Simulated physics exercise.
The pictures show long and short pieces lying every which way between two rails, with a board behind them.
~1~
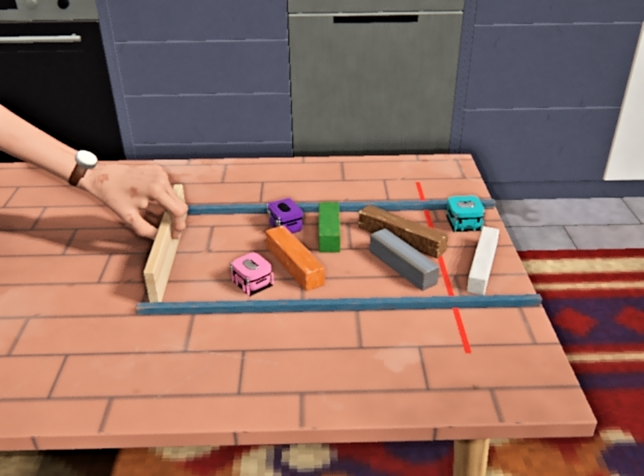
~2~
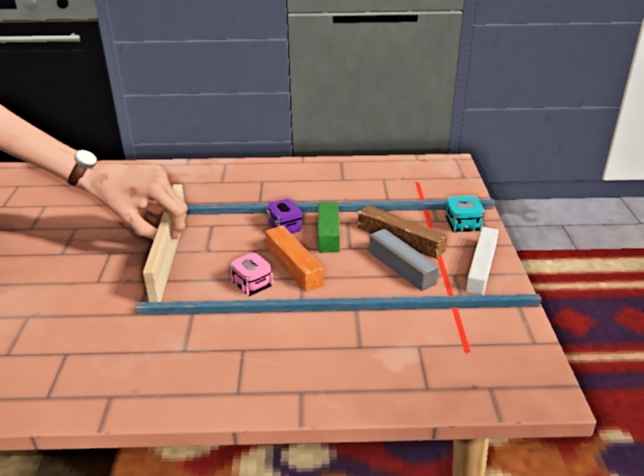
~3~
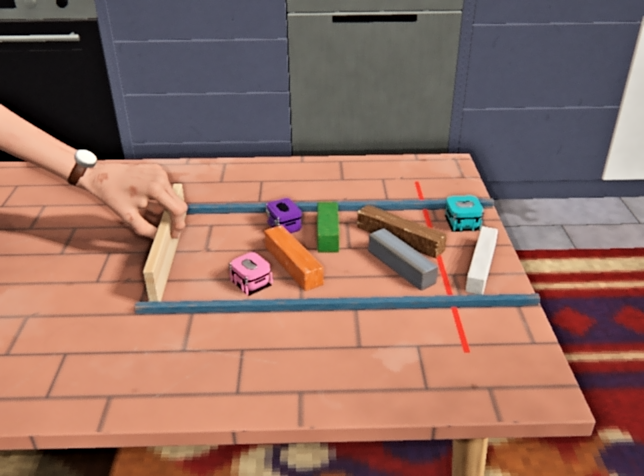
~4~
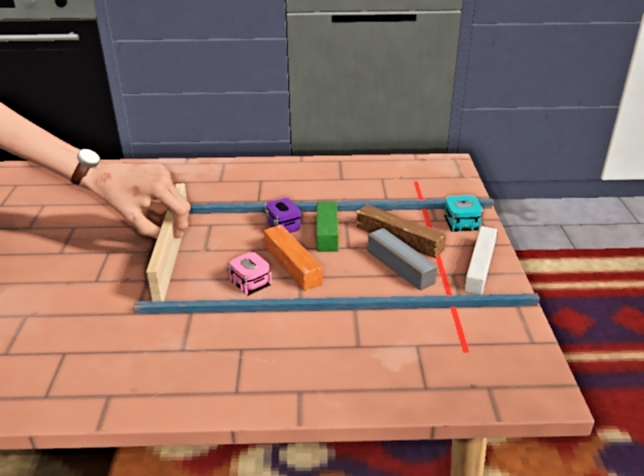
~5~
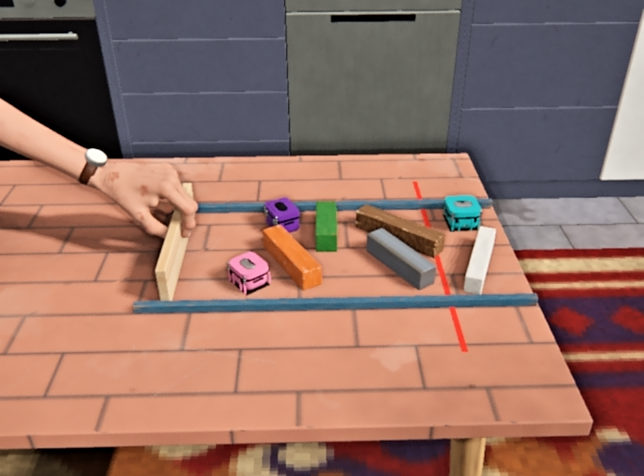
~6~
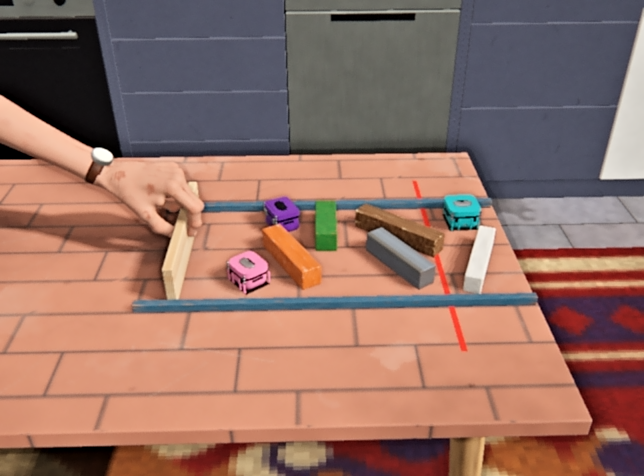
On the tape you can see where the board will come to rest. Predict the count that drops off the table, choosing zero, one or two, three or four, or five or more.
One to two.
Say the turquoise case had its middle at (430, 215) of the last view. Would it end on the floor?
So it drops, then.
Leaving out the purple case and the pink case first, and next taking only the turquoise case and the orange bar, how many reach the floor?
The counts: 0 and 0.
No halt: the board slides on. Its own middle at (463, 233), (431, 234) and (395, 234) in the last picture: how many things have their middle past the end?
Counts: 4, 2, 0.
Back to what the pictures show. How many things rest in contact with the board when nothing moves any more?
Contact count: 3.
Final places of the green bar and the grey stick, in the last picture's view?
You'll find the first one at (463, 218) and the second at (497, 258).
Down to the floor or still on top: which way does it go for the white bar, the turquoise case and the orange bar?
Result - white bar leaves the top, turquoise case leaves the top, orange bar stays put.
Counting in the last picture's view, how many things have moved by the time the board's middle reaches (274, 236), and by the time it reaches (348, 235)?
At the first spot the count is 3, and at the second it is 6.
Soon after, none off yet; white bar at rest near (480, 258); turquoise case at rest near (461, 213); brown bar at rest near (398, 229).
Then, none off yet; white bar at rest near (480, 258); turquoise case at rest near (461, 213); brown bar moved a little near (434, 232).
At rest, the number that fall off is one or two; fallen, turquoise case and white bar.
